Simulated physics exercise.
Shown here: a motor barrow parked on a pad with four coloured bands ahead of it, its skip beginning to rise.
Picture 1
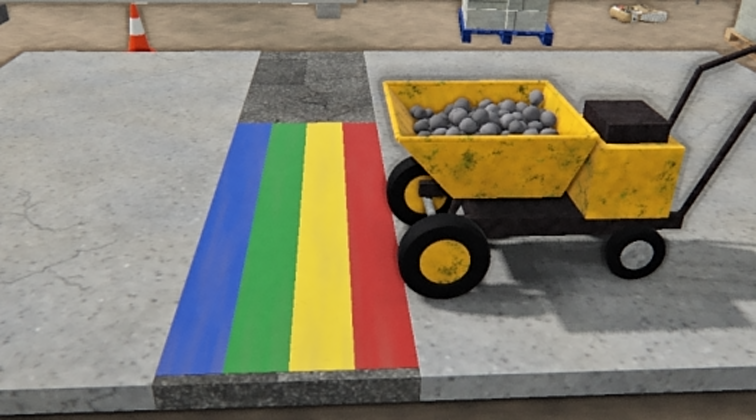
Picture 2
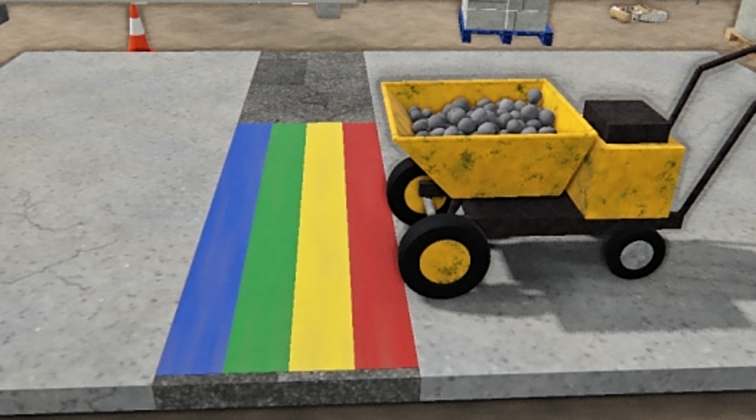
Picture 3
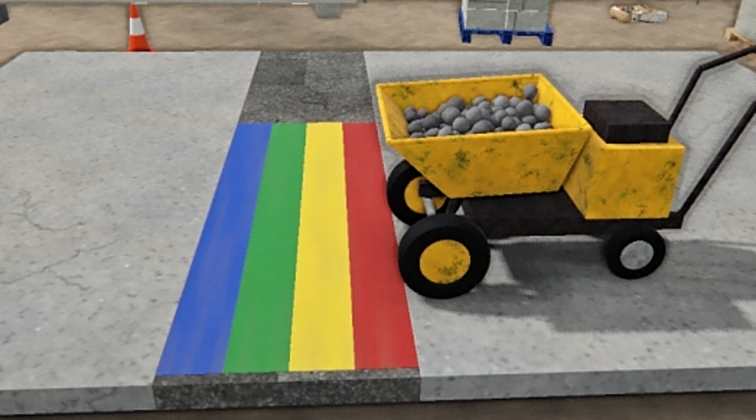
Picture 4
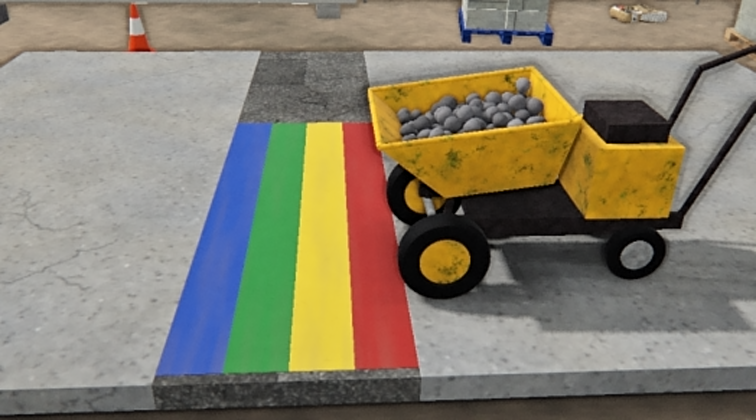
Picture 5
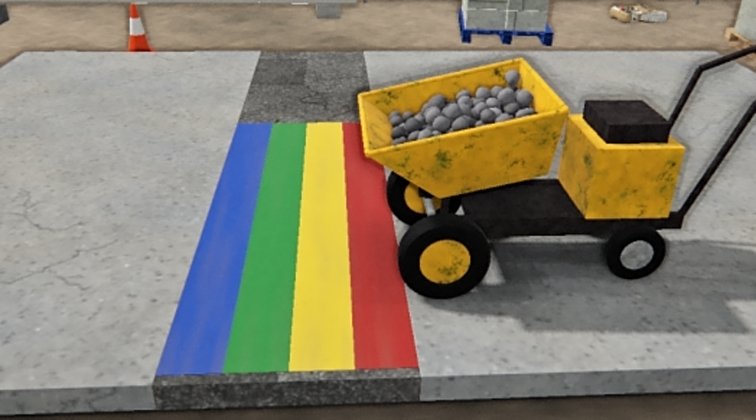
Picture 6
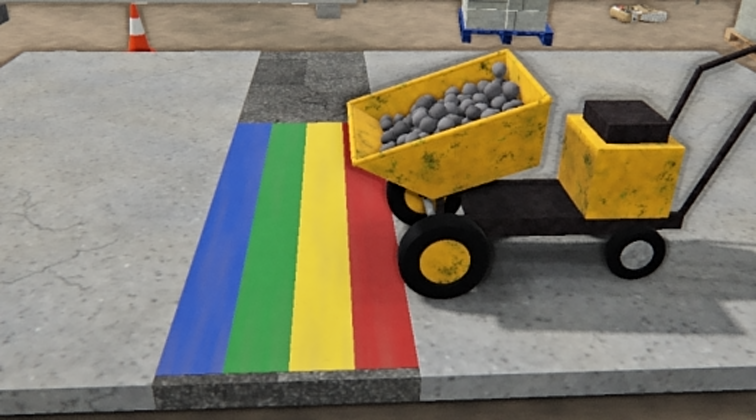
A yellow skip full of round grey cobbles gradually tilts leftward beside four coloured bands.
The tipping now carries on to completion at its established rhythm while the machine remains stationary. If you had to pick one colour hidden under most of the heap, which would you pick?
I would pick green.
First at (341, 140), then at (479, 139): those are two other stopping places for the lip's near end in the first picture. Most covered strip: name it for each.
Case one gives that blue strip, case two gives the yellow strip.
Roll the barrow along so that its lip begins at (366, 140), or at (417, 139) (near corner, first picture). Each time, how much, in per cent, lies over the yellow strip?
Trial 1 around 0 %, trial 2 around 20 %.
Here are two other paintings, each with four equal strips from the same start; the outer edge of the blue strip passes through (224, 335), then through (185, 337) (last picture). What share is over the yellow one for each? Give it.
Shares in turn: 0 %; 0 %.
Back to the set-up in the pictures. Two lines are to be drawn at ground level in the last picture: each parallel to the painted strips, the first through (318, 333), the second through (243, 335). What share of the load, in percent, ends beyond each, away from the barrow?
I'd say some 90 in a hundred, and after that 50 in a hundred.
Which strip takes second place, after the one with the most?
The strip in second place is that blue strip.
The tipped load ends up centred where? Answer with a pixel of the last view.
I'd mark it at roughly (253, 253).
Shortly afterwards, skip tipped steeply; the whole lot in the skip.
Next, skip tipped steeply; near two thirds in the skip; only a few over the yellow strip; near a quarter over the green strip; only a few over the blue strip; only a few falling.
Some moments later, skip tipped right over; a little in the skip; a little over the yellow strip; near half over the green strip; near a quarter over the blue strip; a little off the paint.
In the end, skip tipped right over; a little in the skip; none at all over the red strip; a little over the yellow strip; near a third over the green strip; near a quarter over the blue strip; a little off the paint.
